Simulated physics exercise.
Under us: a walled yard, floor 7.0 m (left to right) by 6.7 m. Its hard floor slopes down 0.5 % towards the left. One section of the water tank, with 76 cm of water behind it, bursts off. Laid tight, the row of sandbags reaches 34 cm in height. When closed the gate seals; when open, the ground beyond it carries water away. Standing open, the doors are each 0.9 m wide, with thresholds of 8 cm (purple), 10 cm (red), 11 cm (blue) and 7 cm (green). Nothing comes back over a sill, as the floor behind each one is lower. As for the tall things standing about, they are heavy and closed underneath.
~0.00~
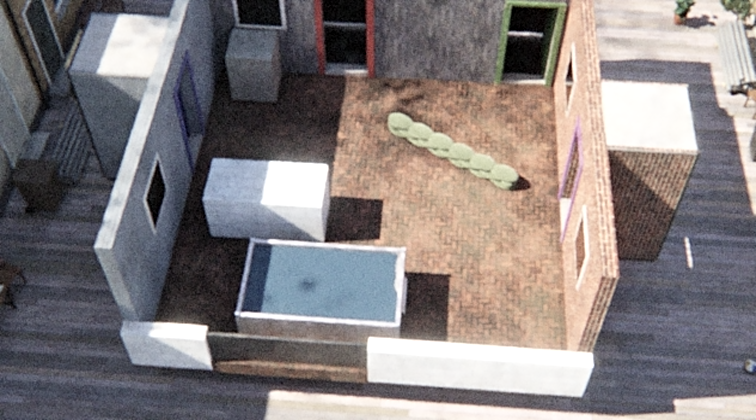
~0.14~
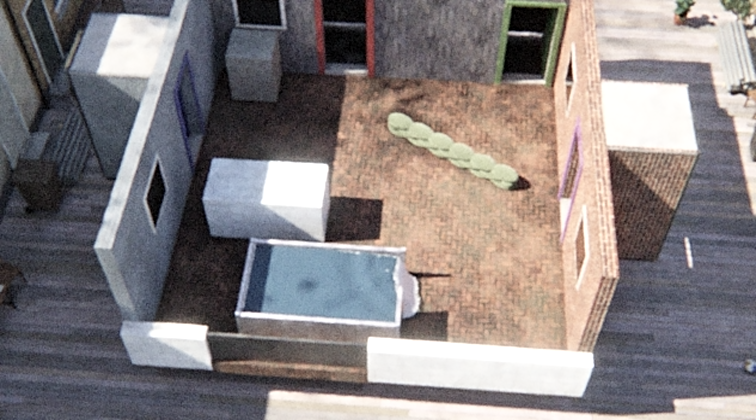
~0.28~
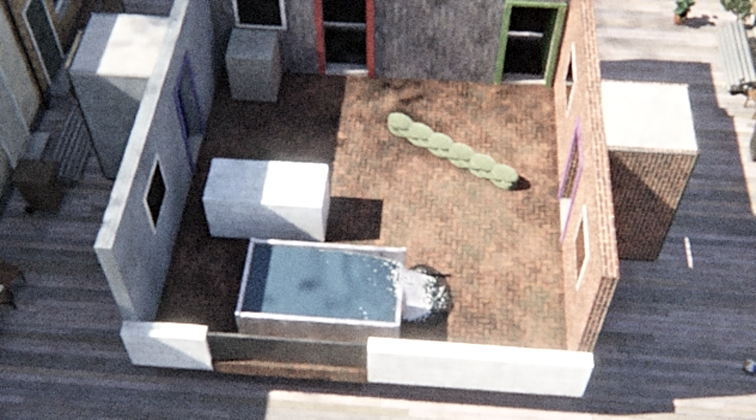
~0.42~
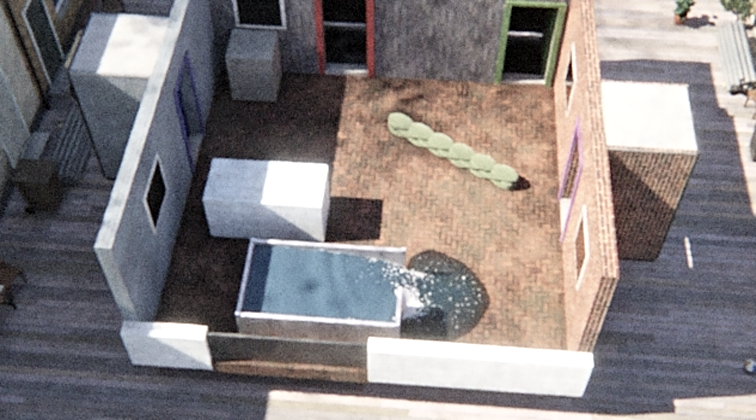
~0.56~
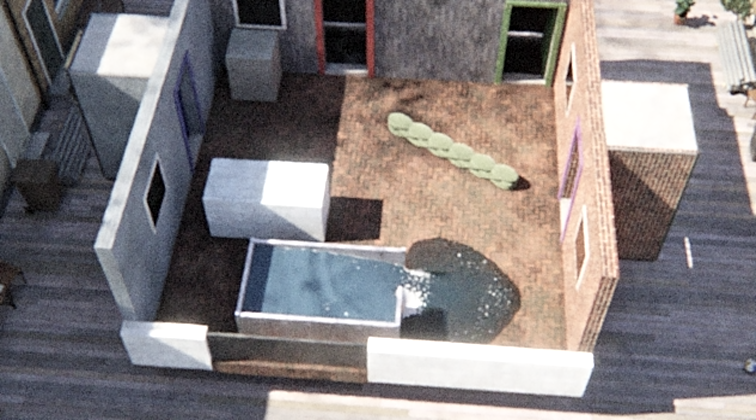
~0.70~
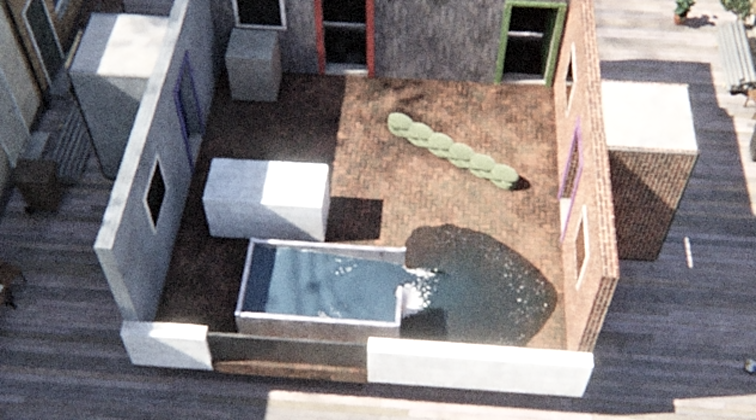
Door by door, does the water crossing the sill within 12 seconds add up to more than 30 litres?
One by one: Purple door: More than stated, red door: Less than stated, blue door: Less than stated, green door: More than stated.
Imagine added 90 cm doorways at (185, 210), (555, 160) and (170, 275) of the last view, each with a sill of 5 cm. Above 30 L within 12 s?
So, in the order given, it's shy of the mark, then beyond the mark, then shy of the mark.
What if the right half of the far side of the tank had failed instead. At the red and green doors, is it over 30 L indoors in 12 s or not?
Measured against that limit, red comes out beyond it and green comes out short of it.
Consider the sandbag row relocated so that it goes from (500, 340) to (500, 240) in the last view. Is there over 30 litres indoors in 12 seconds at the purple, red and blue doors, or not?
At the purple door the limit is not reached, at the red door it is not reached, and at the blue door it is not reached.
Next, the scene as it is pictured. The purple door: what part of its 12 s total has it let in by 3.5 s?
Some 55 in a hundred.
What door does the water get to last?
Lab note: Last arrival at the blue door.
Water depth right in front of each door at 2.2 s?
Door by door in cm, purple shows 17, red shows 0, blue shows 0, green shows 0.
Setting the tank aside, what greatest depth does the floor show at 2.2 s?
Max around 34 cm.
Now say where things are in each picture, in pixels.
The water tank at (323, 284) is whole and still, 76 cm deep, in the first frame.
The front is at (407, 275), 0.5 m from the gap at (399, 286); 0.2 m2 of floor is under water; 76 cm left at the back of the water tank, in the second frame.
Water pours out at (399, 288) and has run 0.9 m, to (447, 309); typically 10 cm deep outside, 76 cm at the water tank's back, in the third frame.
The front is at (483, 294), 1.4 m from the gap at (399, 289); 1.9 m2 of floor is under water; 76 cm left at the back of the water tank, in the fourth frame.
The front is at (514, 290), 2.0 m from the gap at (399, 288); 3.4 m2 of floor is under water; 76 cm left at the back of the water tank, in the fifth frame.
Water pours out at (399, 288) and has run 2.6 m, to (549, 289); typically 4 cm deep outside, 75 cm at the water tank's back, in the sixth frame.
After 1.4 s water covers 25 % of the floor and is deepest (36 cm) near (413, 289); purple door 14 cm at the sill, 0 L in, red door not reached, blue door not reached, green door not reached.
After 2.2 s water covers 25 % of the floor and is deepest (34 cm) near (563, 364); purple door 17 cm at the sill, 23 L in, red door not reached, blue door not reached, green door not reached.
After 3.5 s water covers 40 % of the floor and is deepest (22 cm) near (549, 298); purple door 13 cm at the sill, 56 L in, red door not reached, blue door not reached, green door 16 cm at the sill, 13 L in.
After 7.0 s water covers 75 % of the floor and is deepest (16 cm) near (410, 344); purple door 11 cm at the sill, 87 L in, red door 3 cm at the sill, 0 L in, blue door not reached, green door 15 cm at the sill, 129 L in.
After 12.0 s water covers 90 % of the floor and is deepest (11 cm) near (220, 74); purple door 8 cm at the sill, 105 L in, red door 7 cm at the sill, 0 L in, blue door 10 cm at the sill, 0 L in, green door 9 cm at the sill, 191 L in.
